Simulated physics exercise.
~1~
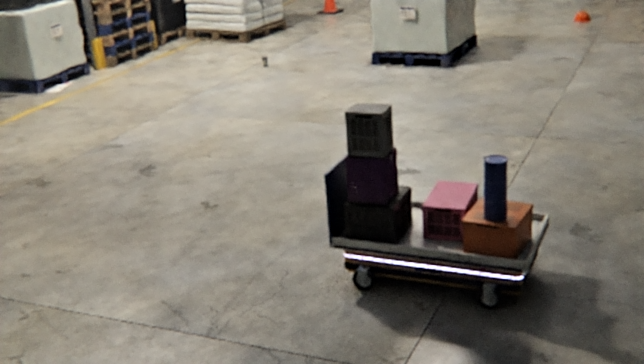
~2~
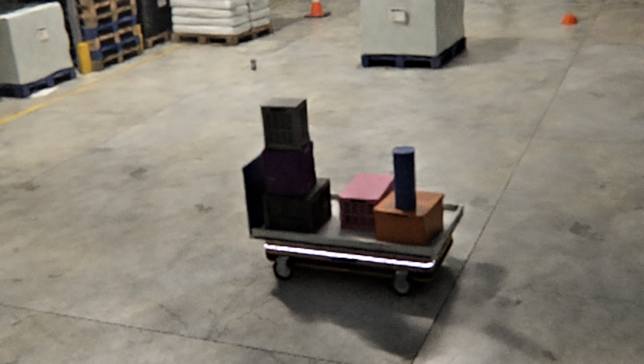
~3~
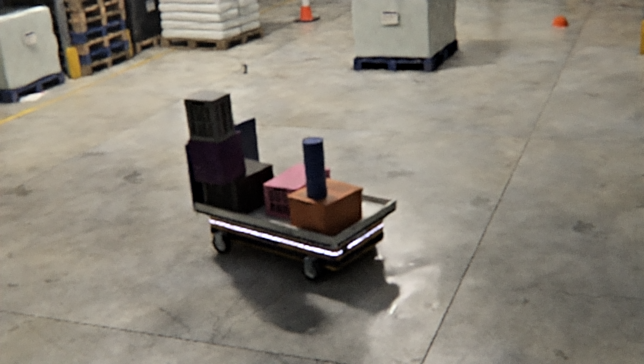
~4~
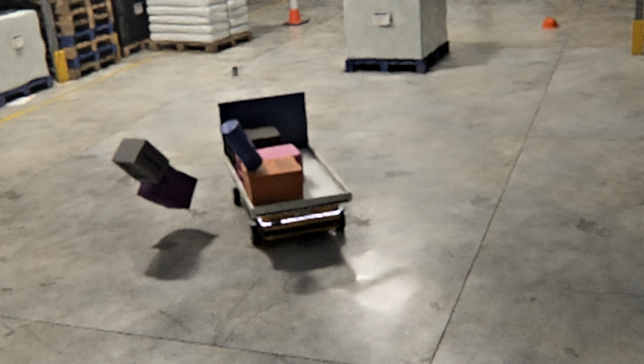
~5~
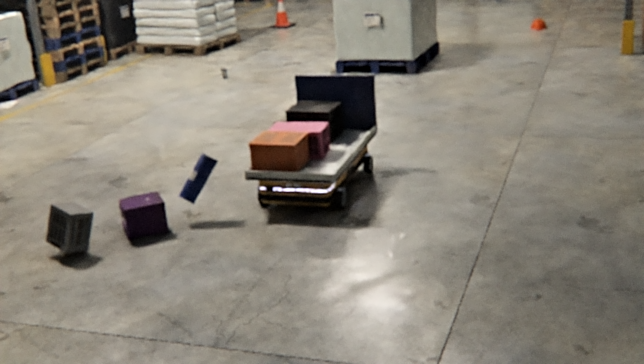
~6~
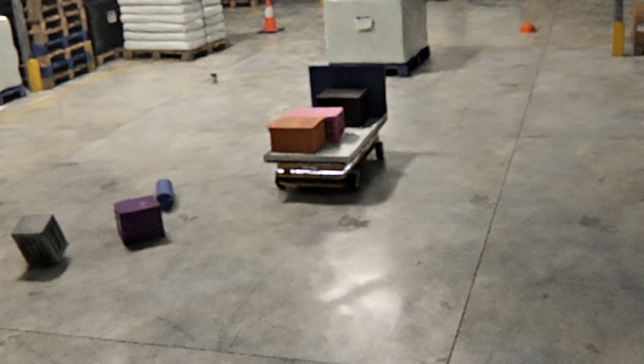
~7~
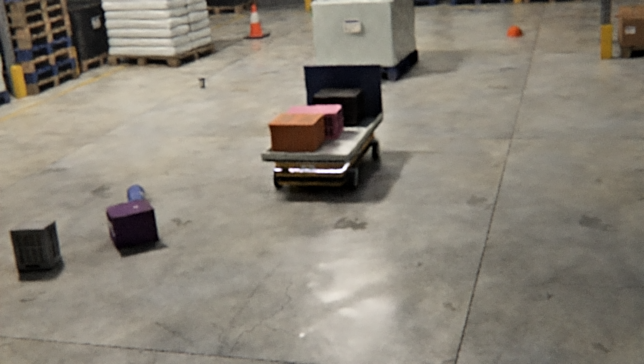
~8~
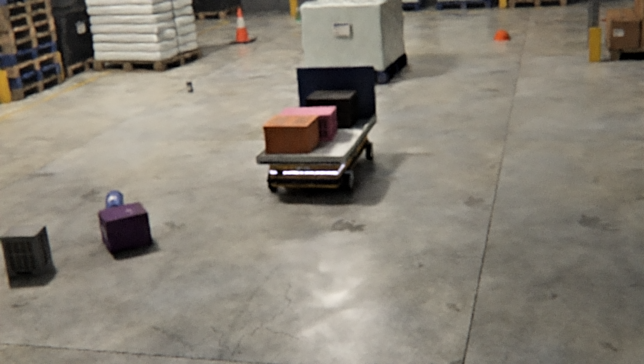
Cart turning sharply on a warehouse floor, throwing off a grey crate, purple box and blue canister, then stopping with the rest aboard.
